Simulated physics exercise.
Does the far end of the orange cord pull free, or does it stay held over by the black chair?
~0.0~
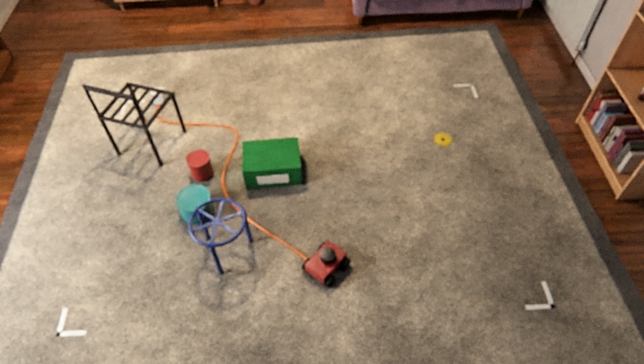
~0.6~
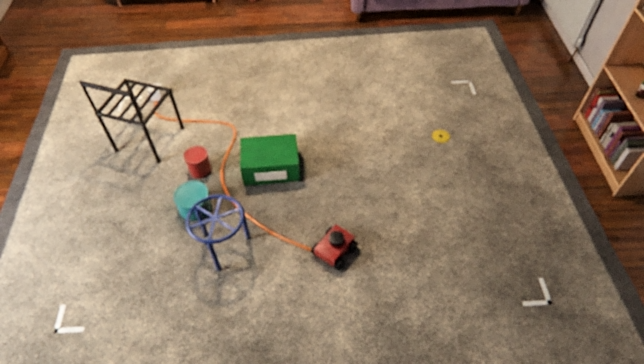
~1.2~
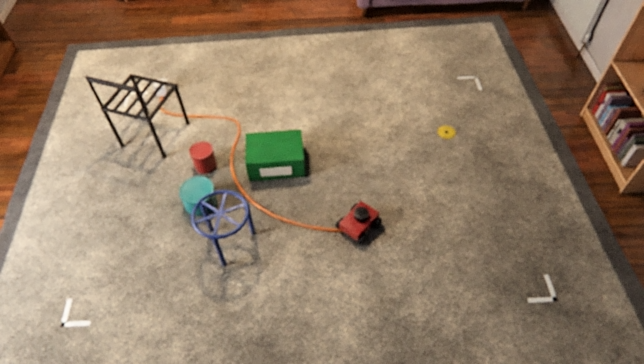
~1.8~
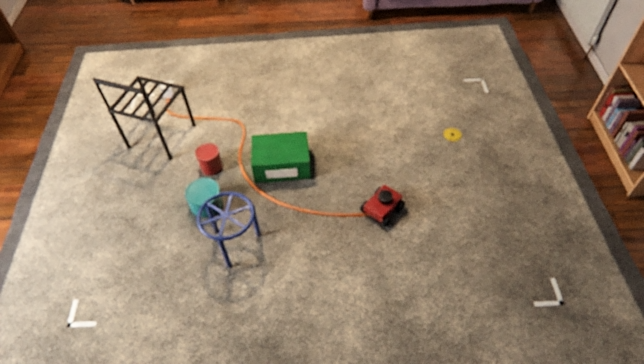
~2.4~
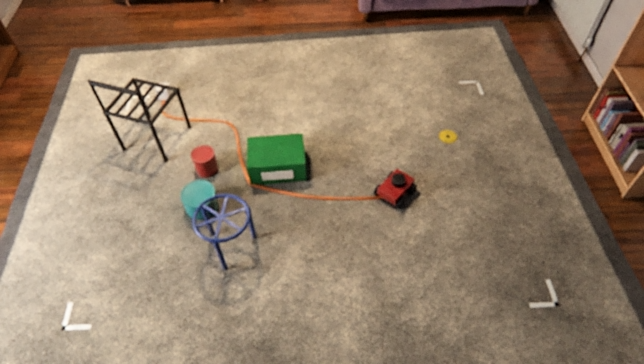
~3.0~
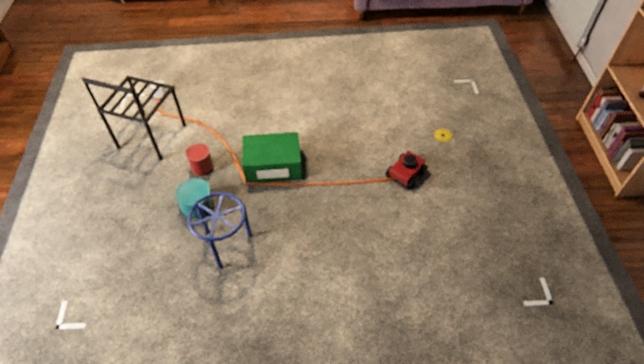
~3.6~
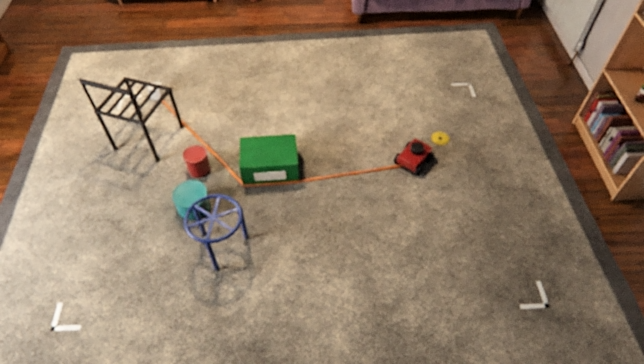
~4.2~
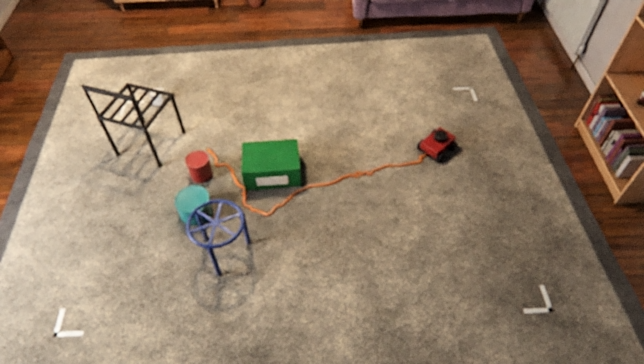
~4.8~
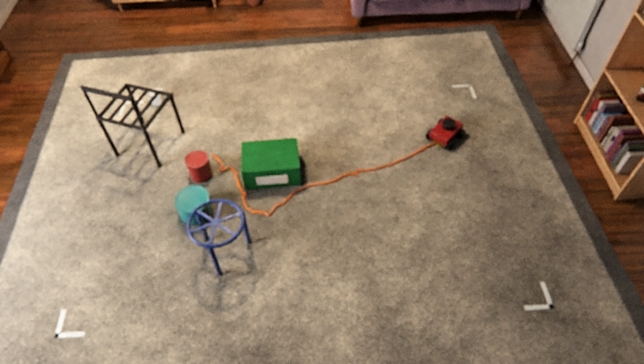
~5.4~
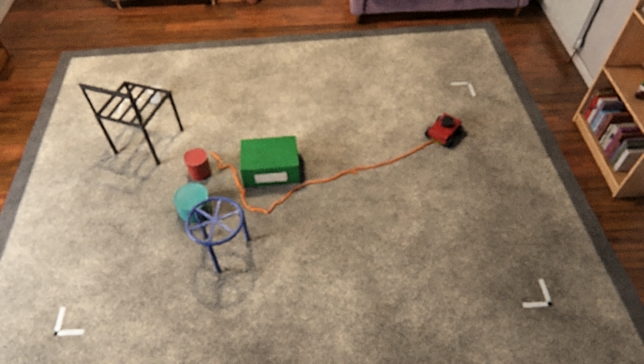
It pulls free. Once the cord has drawn tight around the green carton, its far end comes away from the chair and ends up loose near the red bucket.
On a grey rug in a living room, a small red cart trails an orange cord that winds back among a blue stool, a teal bin, a green carton and a red bucket to a black chair. The cart rolls slowly up and to the right toward a yellow mark, and the cord's curves flatten out. Soon the cord is pulled straight, bending at the carton's near left corner. Then its far end comes away from the chair and the cord lies slack and wavy, ending near the bucket. The cart stops at the mark, with the furniture and containers still in place.
